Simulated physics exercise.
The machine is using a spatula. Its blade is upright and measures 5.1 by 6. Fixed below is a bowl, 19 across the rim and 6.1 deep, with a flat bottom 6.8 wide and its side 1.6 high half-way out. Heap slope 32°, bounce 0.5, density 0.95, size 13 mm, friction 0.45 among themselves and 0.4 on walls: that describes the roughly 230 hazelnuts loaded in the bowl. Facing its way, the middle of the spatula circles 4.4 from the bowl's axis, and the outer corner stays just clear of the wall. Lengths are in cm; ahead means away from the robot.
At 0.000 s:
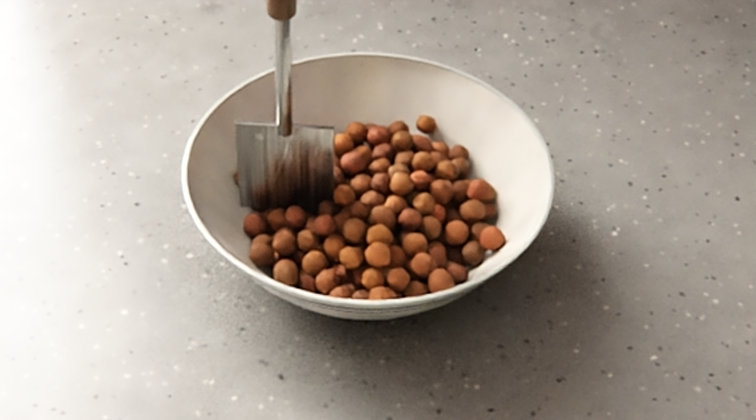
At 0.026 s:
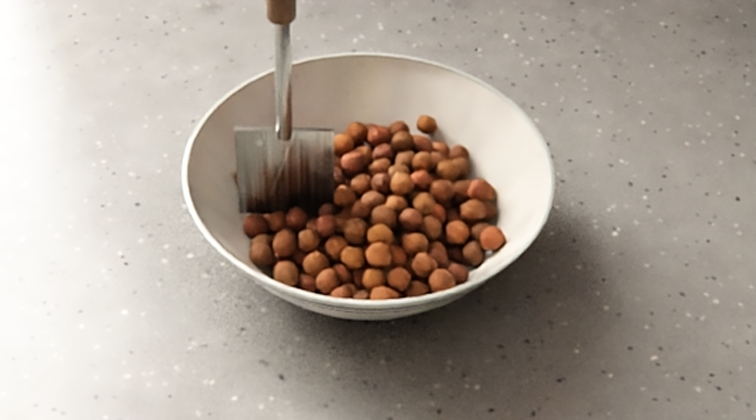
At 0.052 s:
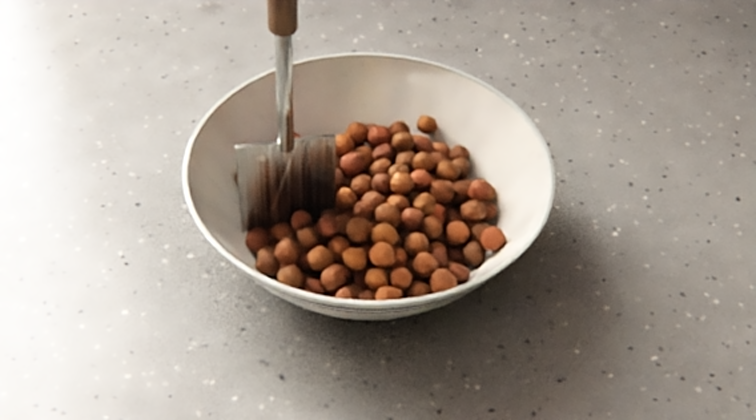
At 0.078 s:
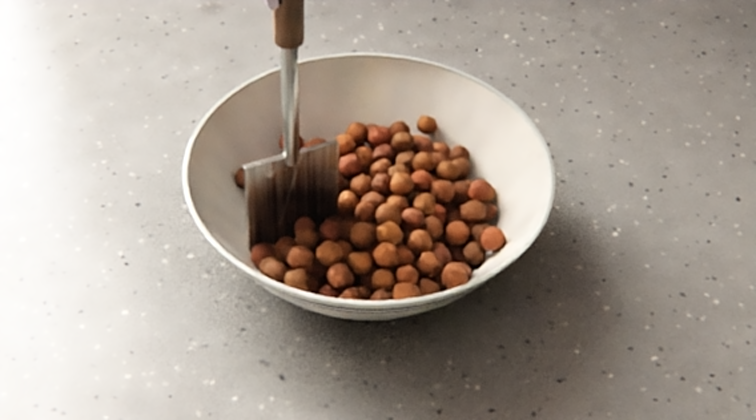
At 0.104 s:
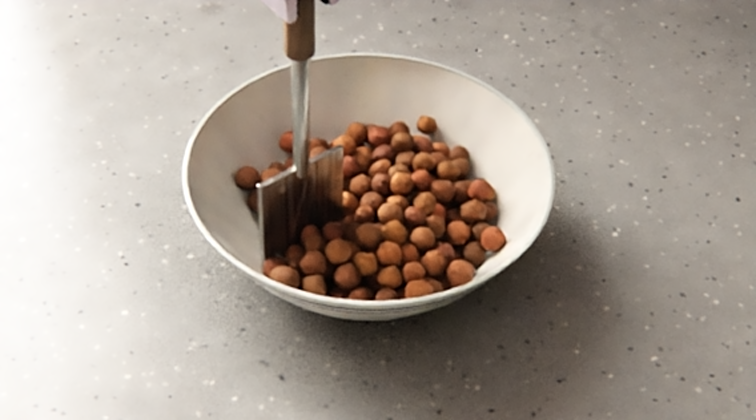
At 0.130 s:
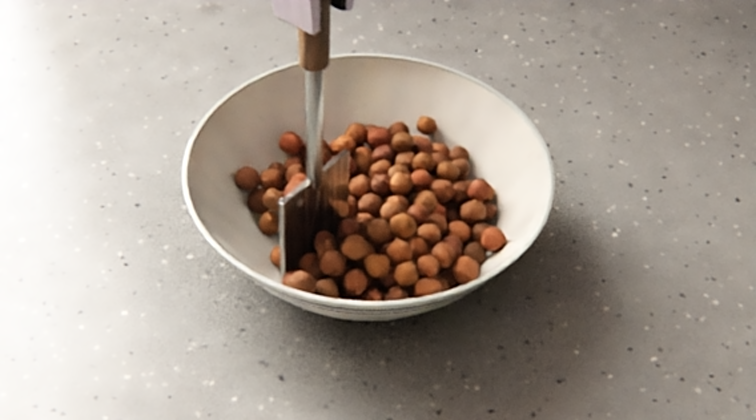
A robotic arm sweeps an upright metal spatula through brown hazelnuts in a white bowl, turning it.
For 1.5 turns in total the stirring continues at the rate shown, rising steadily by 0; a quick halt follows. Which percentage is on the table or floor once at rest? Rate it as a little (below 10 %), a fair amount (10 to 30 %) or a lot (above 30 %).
A fair amount.
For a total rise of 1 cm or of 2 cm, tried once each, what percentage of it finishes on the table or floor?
Try one: Around 15 %; try two: Around 10 %.
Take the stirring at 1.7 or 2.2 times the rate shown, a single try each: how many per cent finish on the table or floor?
Estimates in order: Near 50 % and near 55 %.
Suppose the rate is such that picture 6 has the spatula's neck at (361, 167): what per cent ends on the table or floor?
About 45 %.
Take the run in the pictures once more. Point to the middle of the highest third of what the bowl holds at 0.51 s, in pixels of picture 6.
I'd put its middle near (371, 96).
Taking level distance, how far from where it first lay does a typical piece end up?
I'd put it at roughly 9 centimetres.
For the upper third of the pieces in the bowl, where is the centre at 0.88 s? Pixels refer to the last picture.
(374, 261).
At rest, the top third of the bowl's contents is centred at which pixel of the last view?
At about (431, 157).
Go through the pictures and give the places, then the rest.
Spatula neck at (284, 102), 0° round; upper third of the load around (381, 195), from x 250 to 490, top at y 125; 230 in the bowl, in the first frame.
Spatula neck at (284, 106), 4° round; upper third of the load around (381, 196), from x 250 to 490, top at y 125, in the second frame.
Spatula neck at (285, 118), 16° round; upper third of the load around (379, 201), from x 250 to 490, top at y 125, in the third frame.
Spatula neck at (291, 131), 29° round; upper third of the load around (381, 206), from x 250 to 490, top at y 125, in the fourth frame.
Spatula neck at (301, 143), 42° round; upper third of the load around (379, 216), from x 250 to 490, top at y 125, in the fifth frame.
Spatula neck at (315, 153), 55° round; upper third of the load around (382, 228), from x 250 to 490, top at y 125; 230 in the bowl, in the sixth frame.
By 0.51 s, 245° round, highest piece 8 above the table; 212 in the bowl, 12 on the table or floor, 6 in flight or on the tool.
By 0.88 s, 75° round, highest piece 8 above the table; 191 in the bowl, 37 on the table or floor, 2 in flight or on the tool.
By 1.27 s, 180° round, highest piece 7 above the table; 182 in the bowl, 48 on the table or floor.
By 1.97 s, 180° round, highest piece 6 above the table; 182 in the bowl, 48 on the table or floor.
Final count, 182 in the bowl, 48 on the table or floor. That is 21 % on the table or floor.
